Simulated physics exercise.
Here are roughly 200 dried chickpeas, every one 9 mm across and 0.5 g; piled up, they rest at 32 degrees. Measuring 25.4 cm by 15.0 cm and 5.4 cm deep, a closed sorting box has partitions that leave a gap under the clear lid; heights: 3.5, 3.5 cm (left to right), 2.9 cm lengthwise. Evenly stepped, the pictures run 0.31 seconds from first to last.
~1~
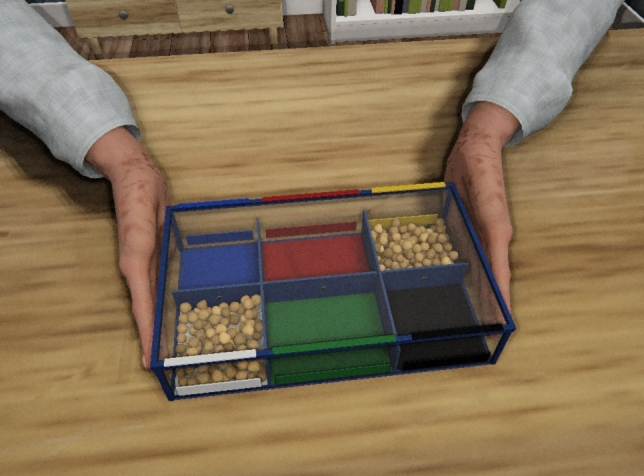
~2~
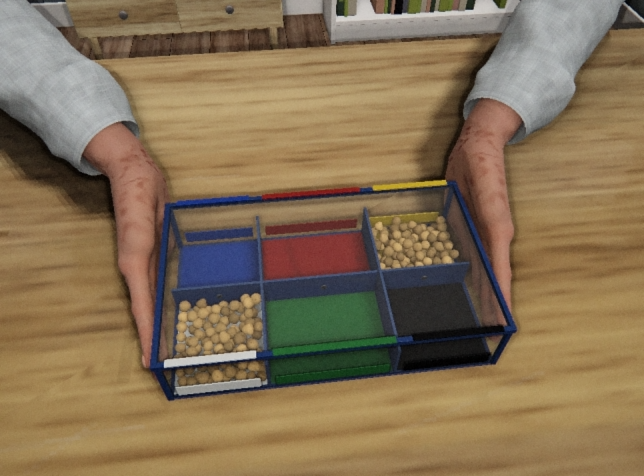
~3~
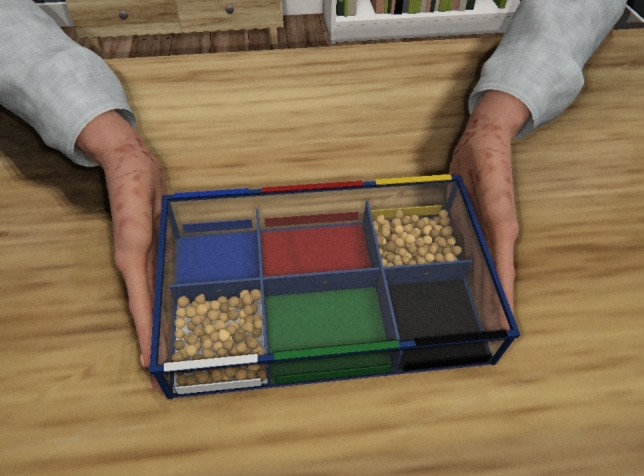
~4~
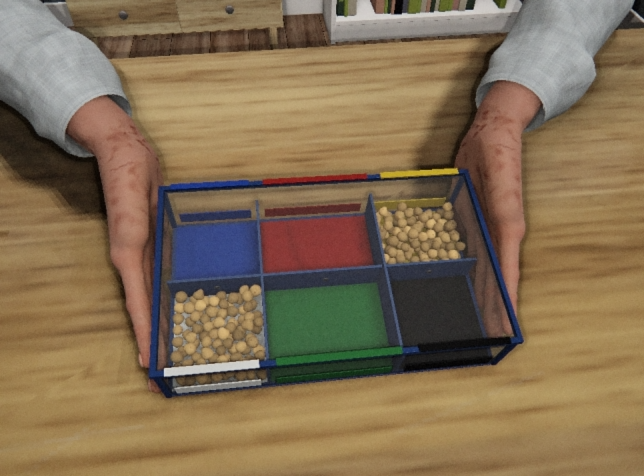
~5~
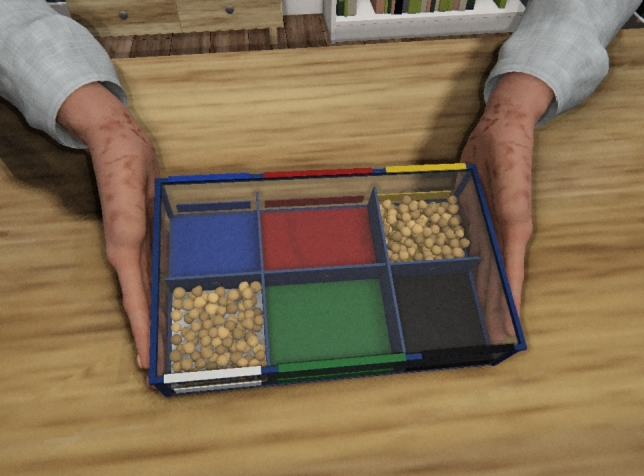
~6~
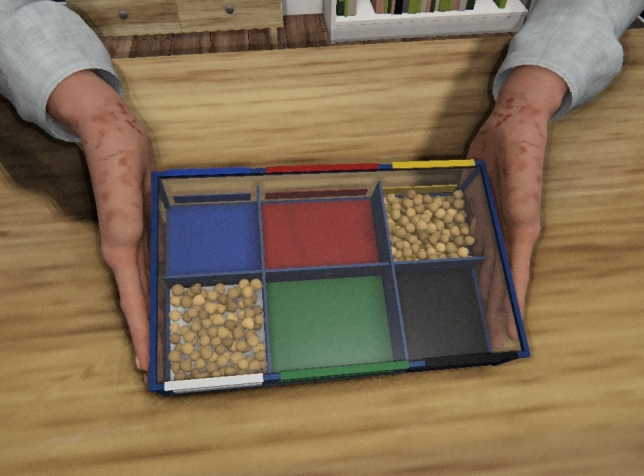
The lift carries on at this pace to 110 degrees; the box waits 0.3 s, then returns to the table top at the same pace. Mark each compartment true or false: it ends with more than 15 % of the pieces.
Red: False, blue: False, green: False, yellow: False, white: True, black: True.
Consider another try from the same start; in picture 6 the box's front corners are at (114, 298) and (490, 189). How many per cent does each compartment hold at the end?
Per cent at the finish: Red 5, blue 30, green 0, yellow 40, white 25, black 0.
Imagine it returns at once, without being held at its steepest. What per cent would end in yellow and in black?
Then yellow keeps 5% and black keeps 50%.
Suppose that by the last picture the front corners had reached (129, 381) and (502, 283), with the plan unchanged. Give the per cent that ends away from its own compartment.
In that case close to 40 per cent.
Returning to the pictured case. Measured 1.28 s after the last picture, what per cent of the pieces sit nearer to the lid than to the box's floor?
I'd say around 70 percent of the pieces.
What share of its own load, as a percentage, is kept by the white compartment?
My estimate is roughly 90 percent.
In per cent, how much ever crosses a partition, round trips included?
Estimate: Around 55 %.
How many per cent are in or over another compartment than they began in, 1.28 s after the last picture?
Roughly 50 in a hundred.
Then, 1.28 s after the last picture, tilt 110 degrees; green 5 %, yellow 5 %, white 45 %, black 45 %.
Then, 2.13 s after the last picture, tilt 55 degrees; green 5 %, white 45 %, black 50 %.
Then, 2.99 s after the last picture, tilt 0 degrees; green 5 %, white 45 %, black 50 %.
In the end, red 0 %, blue 0 %, green 5 %, yellow 0 %, white 45 %, black 50 %.
